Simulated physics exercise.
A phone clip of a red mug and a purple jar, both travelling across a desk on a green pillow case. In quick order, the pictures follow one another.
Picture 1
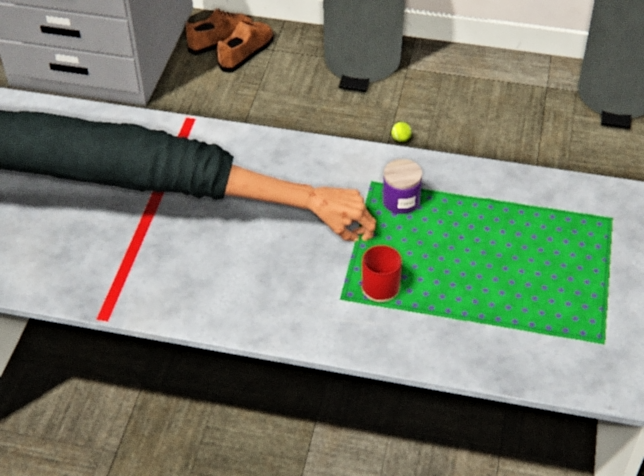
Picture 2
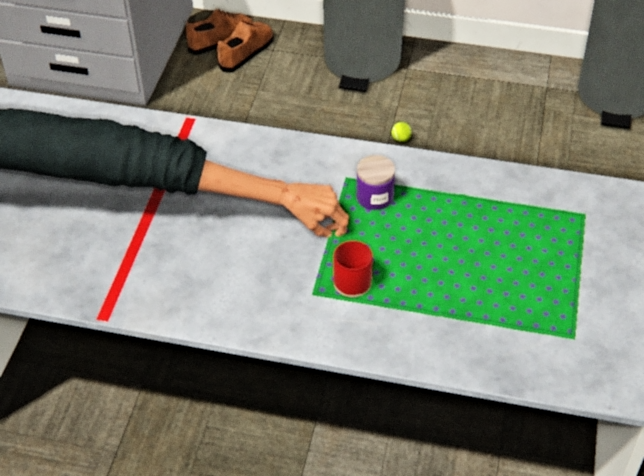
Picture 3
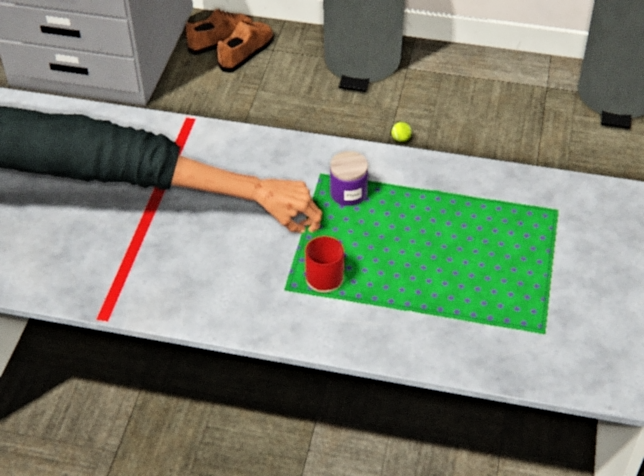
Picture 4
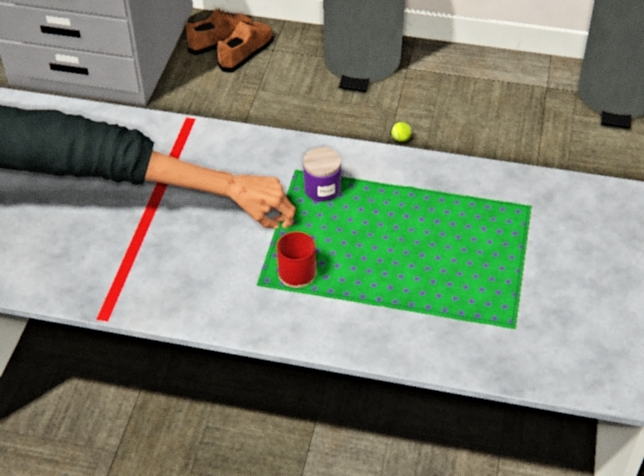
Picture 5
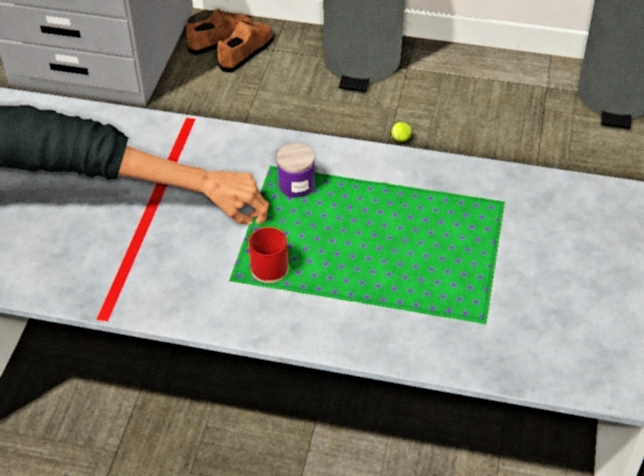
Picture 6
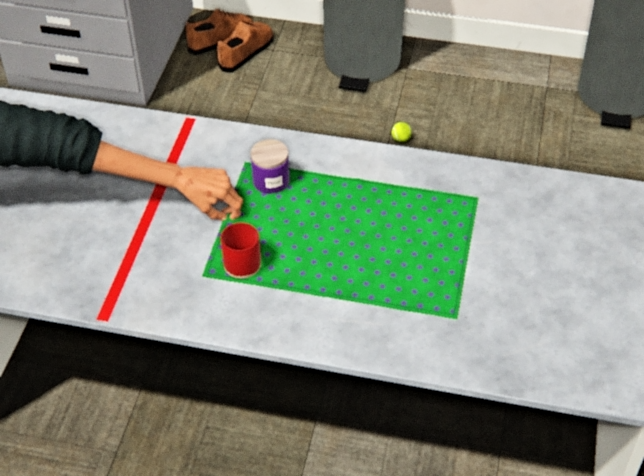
A green patterned cloth carrying a red mug and a purple jar sliding left across a desk as a hand pulls it.
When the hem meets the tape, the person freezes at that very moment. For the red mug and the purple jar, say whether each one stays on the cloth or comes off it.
Here is how it goes: The red mug comes off it; the purple jar comes off it.
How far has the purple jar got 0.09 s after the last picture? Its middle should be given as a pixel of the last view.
You'd spot it somewhere around (224, 160).
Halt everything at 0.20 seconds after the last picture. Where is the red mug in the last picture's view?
Position at that instant: (138, 234).
Then, 0.09 s later than the last view, hem short of the tape; red mug on the cloth near (192, 243); purple jar on the cloth near (224, 160).
Then, 0.20 s later than the last view, hem at the tape; red mug on the cloth near (138, 234); purple jar on the cloth near (173, 152).
Finally, hem at the tape; red mug ahead of the hem near (86, 227); purple jar ahead of the hem near (123, 146). The red mug shoots off the front and the purple jar slides clear of the cloth.
